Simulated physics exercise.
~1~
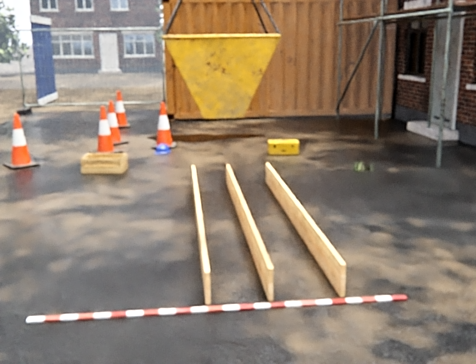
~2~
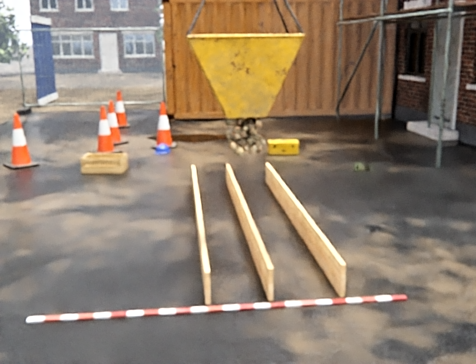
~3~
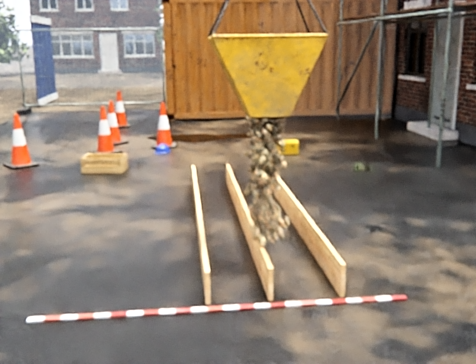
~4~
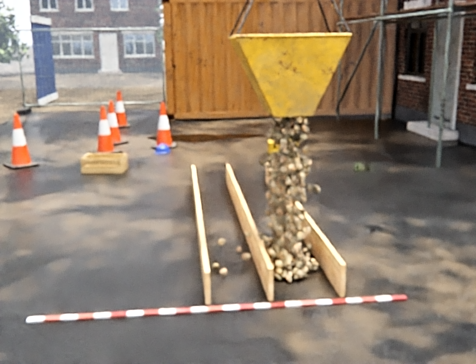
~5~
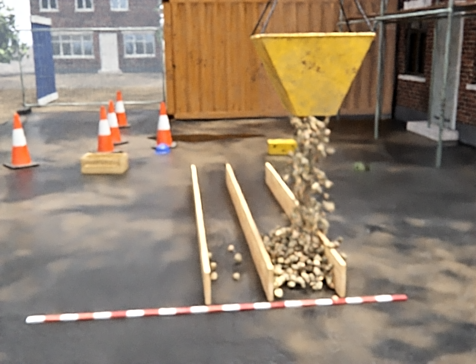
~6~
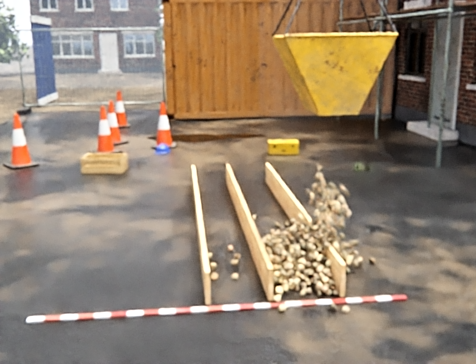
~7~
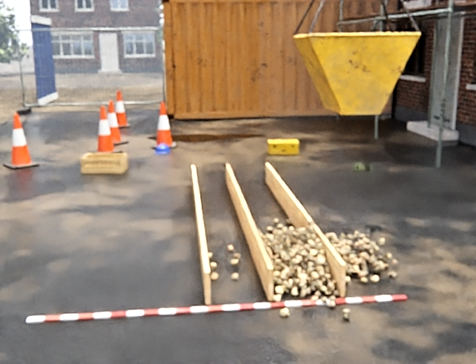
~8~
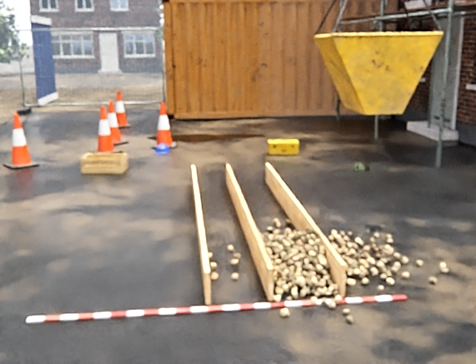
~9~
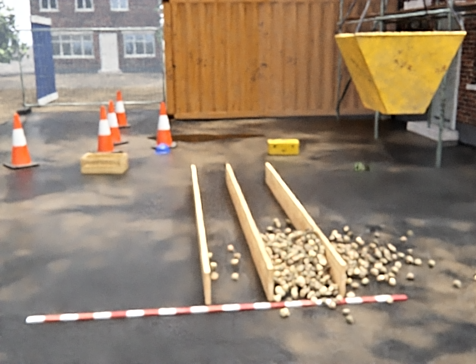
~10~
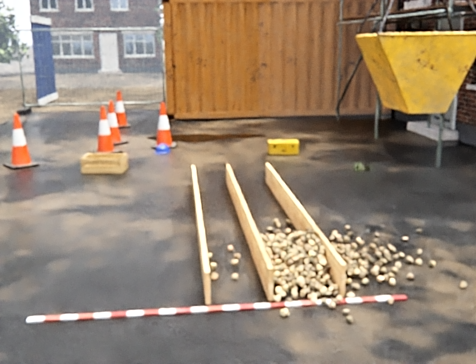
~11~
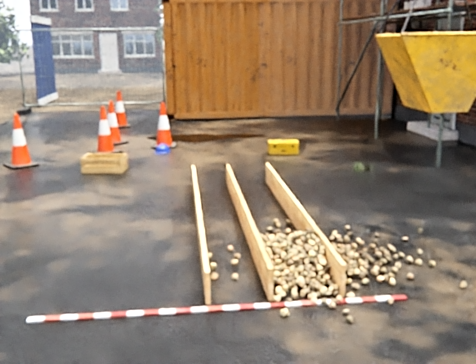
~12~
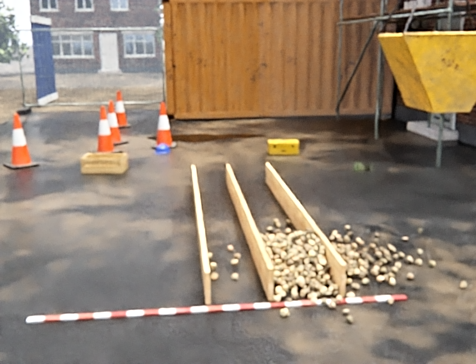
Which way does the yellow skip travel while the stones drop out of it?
The yellow skip travels to the right.
